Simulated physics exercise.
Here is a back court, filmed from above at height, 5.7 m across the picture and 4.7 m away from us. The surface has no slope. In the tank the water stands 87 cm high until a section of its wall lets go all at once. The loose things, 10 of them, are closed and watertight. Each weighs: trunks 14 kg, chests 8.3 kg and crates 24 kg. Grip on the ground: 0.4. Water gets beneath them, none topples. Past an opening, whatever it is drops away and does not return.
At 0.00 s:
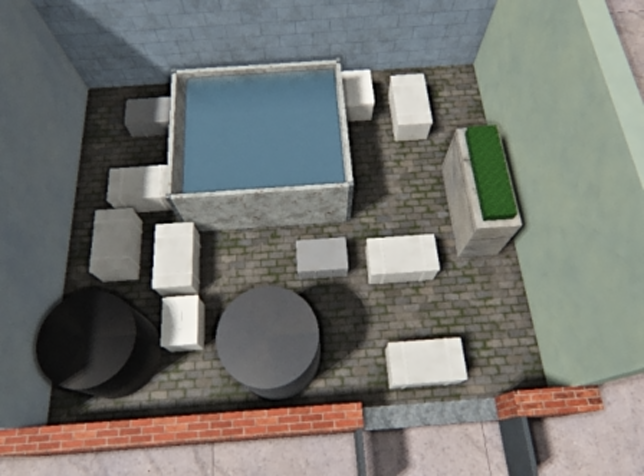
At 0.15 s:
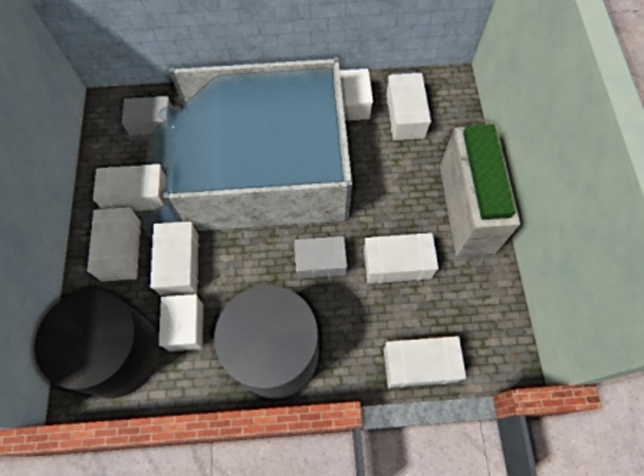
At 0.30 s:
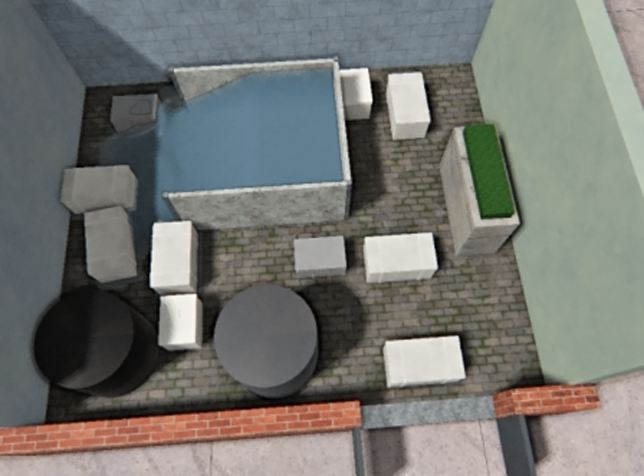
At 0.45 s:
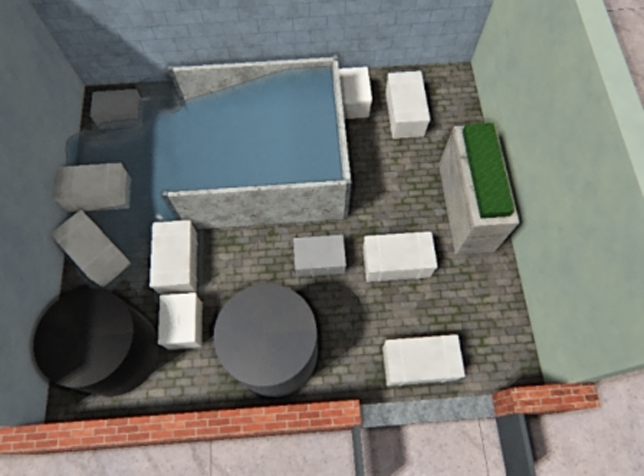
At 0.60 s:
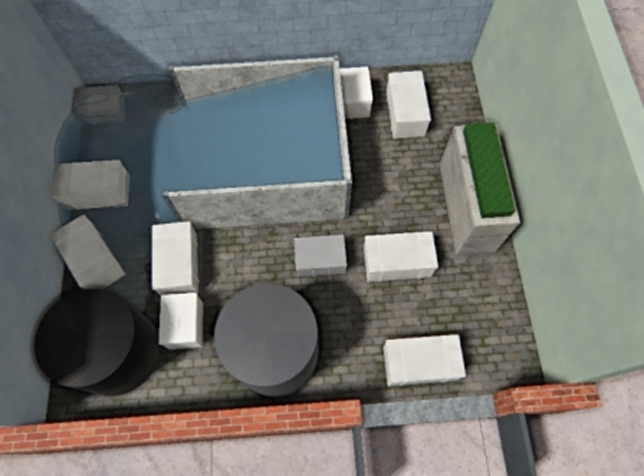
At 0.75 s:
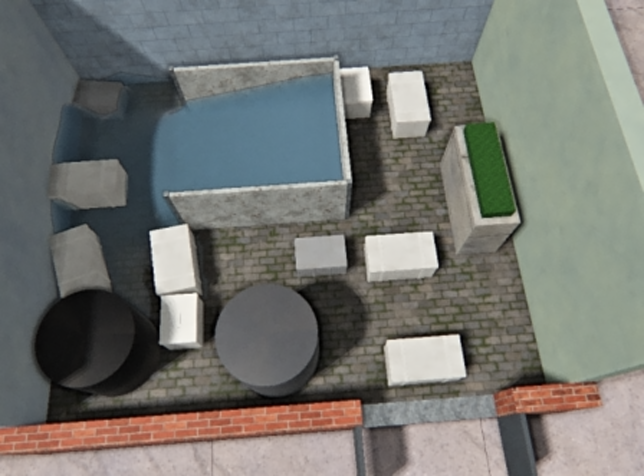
Water pours from the left side of a walled pool and pushes pale blocks left.
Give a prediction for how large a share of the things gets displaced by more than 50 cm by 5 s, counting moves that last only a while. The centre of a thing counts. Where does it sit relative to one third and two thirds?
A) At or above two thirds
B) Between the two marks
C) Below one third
Option A: At or above two thirds.
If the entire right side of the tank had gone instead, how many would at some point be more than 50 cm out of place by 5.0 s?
Then 4.
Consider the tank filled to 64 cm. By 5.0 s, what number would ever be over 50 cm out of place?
So the tally would be 7.
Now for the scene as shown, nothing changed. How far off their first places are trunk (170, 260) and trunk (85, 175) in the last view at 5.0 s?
Object 1: 150 cm. Object 2: 140 cm.
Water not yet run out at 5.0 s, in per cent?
About 100 in a hundred parts of the water.
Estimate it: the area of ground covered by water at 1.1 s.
Close to 8.5 m2, I'd say.
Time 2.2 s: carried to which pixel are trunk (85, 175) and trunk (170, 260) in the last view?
Near (92, 221) and (221, 237).
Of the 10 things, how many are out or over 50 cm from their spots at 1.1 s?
At that moment it comes to 3.
After 1.1 s 3 of 10 are over 50 cm from their spots; 2 afloat.
After 2.2 s 3 of 10 are over 50 cm from their spots; 4 afloat.
After 3.5 s 7 of 10 are over 50 cm from their spots; 4 afloat.
After 5.0 s 7 of 10 are over 50 cm from their spots, and 9 have been at some point; 6 afloat.
